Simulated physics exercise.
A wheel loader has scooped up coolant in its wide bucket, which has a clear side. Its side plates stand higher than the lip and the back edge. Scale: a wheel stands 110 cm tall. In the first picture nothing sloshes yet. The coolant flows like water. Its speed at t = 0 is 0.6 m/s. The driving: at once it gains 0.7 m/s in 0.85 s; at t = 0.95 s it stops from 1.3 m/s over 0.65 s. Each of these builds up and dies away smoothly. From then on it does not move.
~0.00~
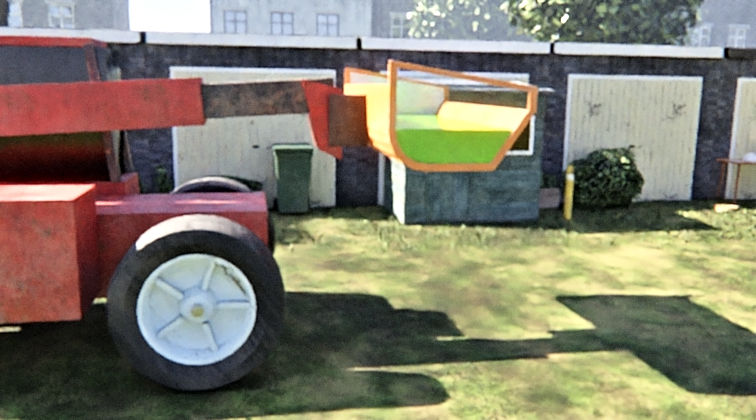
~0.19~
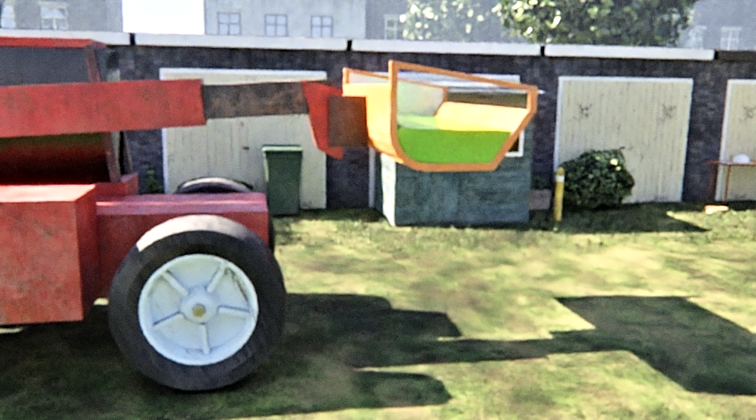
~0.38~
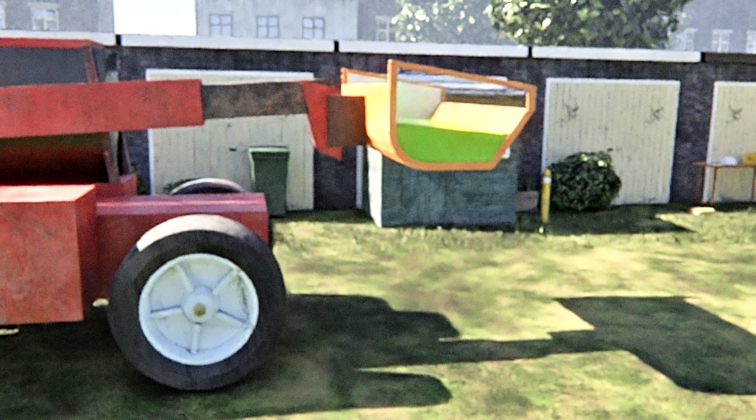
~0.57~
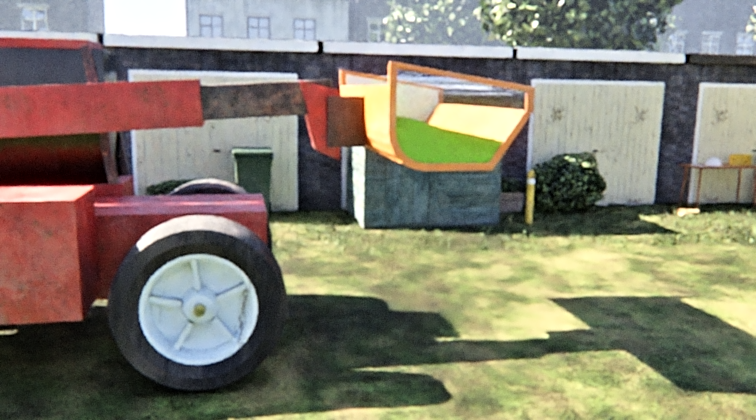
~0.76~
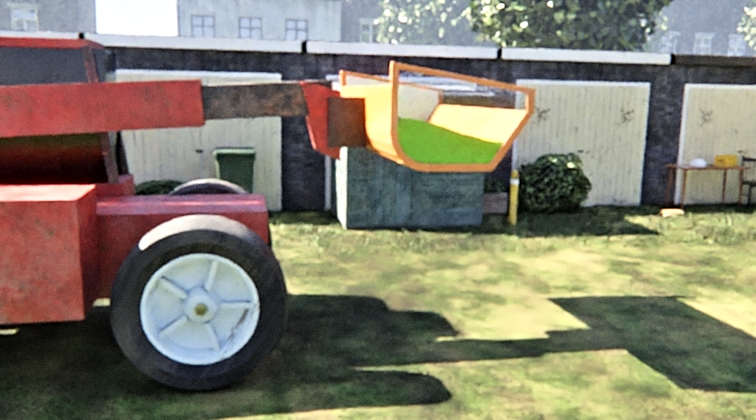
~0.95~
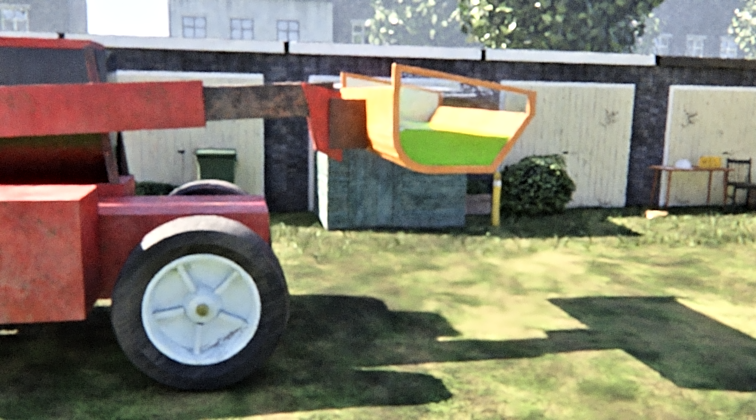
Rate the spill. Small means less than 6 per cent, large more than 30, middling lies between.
A middling spill.
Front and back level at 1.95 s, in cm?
Front 18 cm, back 24 cm.
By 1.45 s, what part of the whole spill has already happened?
About 40 per cent.
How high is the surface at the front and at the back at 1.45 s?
Front 30 cm, back 6 cm.
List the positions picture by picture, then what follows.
In the first picture, the surface is at (489, 130) near the front wall; the surface is at (407, 130) near the back wall; the lip is at (528, 110); the front is on the right.
In the second picture, the surface is at (489, 131) near the front wall; the surface is at (408, 129) near the back wall.
In the third picture, the surface is at (488, 133) near the front wall; the surface is at (408, 124) near the back wall.
In the fourth picture, the surface is at (486, 138) near the front wall; the surface is at (407, 119) near the back wall.
In the fifth picture, the surface is at (487, 141) near the front wall; the surface is at (409, 120) near the back wall.
In the sixth picture, the surface is at (489, 136) near the front wall; the surface is at (410, 130) near the back wall; the lip is at (527, 114).
After 1.45 s the surface stands 6 cm at the back and 30 cm at the front; 7 per cent is out, over the front.
After 1.95 s the surface stands 25 cm at the back and 18 cm at the front; 12 per cent is out, over the front.
After 2.40 s the surface stands 26 cm at the back and 10 cm at the front; 12 per cent is out, over the front.
After 4.49 s 18 per cent is out, over the front, 54 of 295 litres.
